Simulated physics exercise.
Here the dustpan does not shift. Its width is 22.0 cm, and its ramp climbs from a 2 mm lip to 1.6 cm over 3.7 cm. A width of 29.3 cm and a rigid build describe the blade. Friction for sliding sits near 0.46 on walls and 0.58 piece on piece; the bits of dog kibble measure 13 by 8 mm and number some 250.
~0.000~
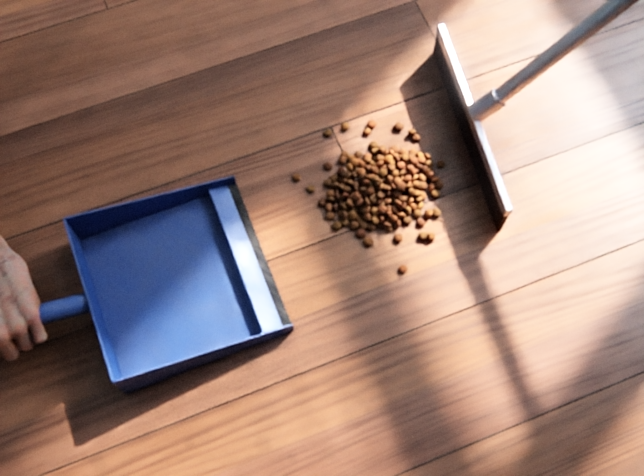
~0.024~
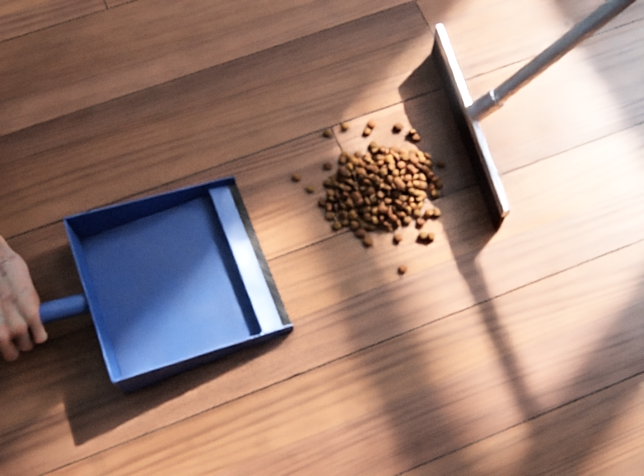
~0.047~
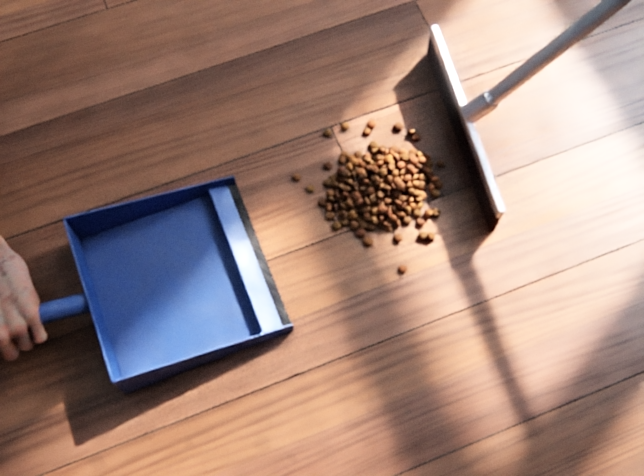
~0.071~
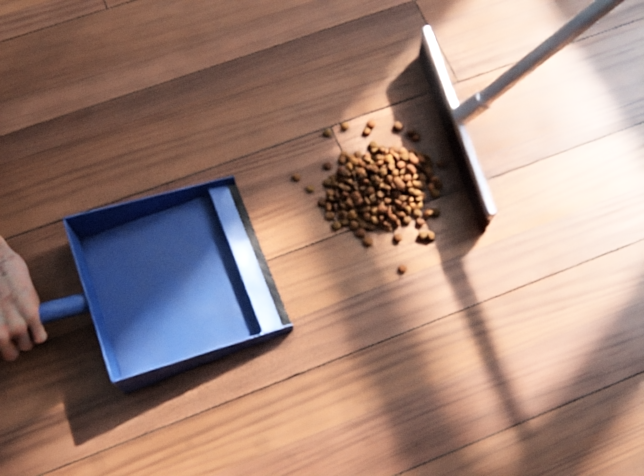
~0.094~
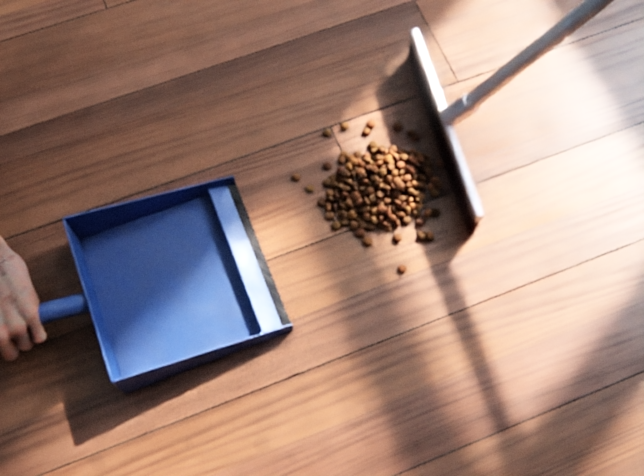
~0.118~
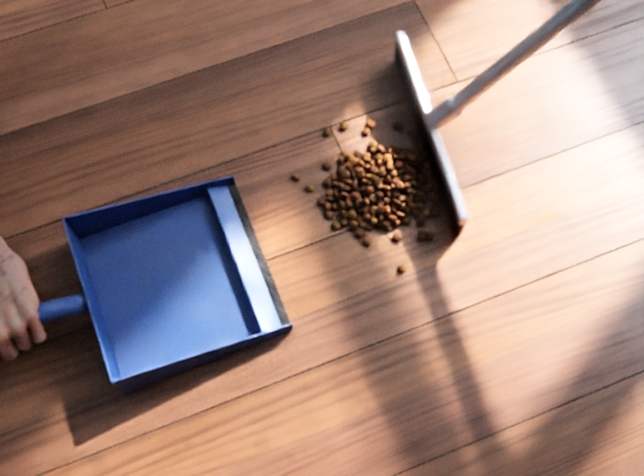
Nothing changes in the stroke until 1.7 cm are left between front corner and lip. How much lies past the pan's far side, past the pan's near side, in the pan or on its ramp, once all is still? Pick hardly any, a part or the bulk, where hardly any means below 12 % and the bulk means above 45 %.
Past the pan's far side: A part; past the pan's near side: Hardly any; in the pan or on its ramp: A part.
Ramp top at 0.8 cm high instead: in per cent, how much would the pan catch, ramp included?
In that case roughly 45 percent.
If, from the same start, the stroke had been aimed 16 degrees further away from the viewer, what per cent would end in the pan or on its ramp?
The pan, ramp included, would get around 20 per cent.
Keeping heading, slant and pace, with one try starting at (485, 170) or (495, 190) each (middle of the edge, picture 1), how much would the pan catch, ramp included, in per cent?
The two tries give some 40 % and some 30 %.
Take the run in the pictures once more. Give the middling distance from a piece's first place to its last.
Median: Approx. 20 cm.
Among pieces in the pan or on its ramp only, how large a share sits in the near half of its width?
I'd put it near 20 per cent.
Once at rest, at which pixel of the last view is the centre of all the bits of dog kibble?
My guess is close to (242, 215).
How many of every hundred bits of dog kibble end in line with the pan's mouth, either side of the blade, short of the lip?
I'd estimate close to 35 per cent.
After 0.27 s, middle of the blade 14 cm from the lip; 0 % over the lip, far side 10 %, near side 0 %.
Then, at 0.36 s, middle of the blade 7 cm from the lip; 0 % over the lip, far side 15 %, near side 0 %.
After 0.60 s, middle of the blade 4 cm from the lip; 40 % over the lip, far side 25 %, near side 0 %.
By 1.1 s all is still; far side 25 %, near side 0 %, pan 40 %, in front of the lip or behind the blade 35 %.
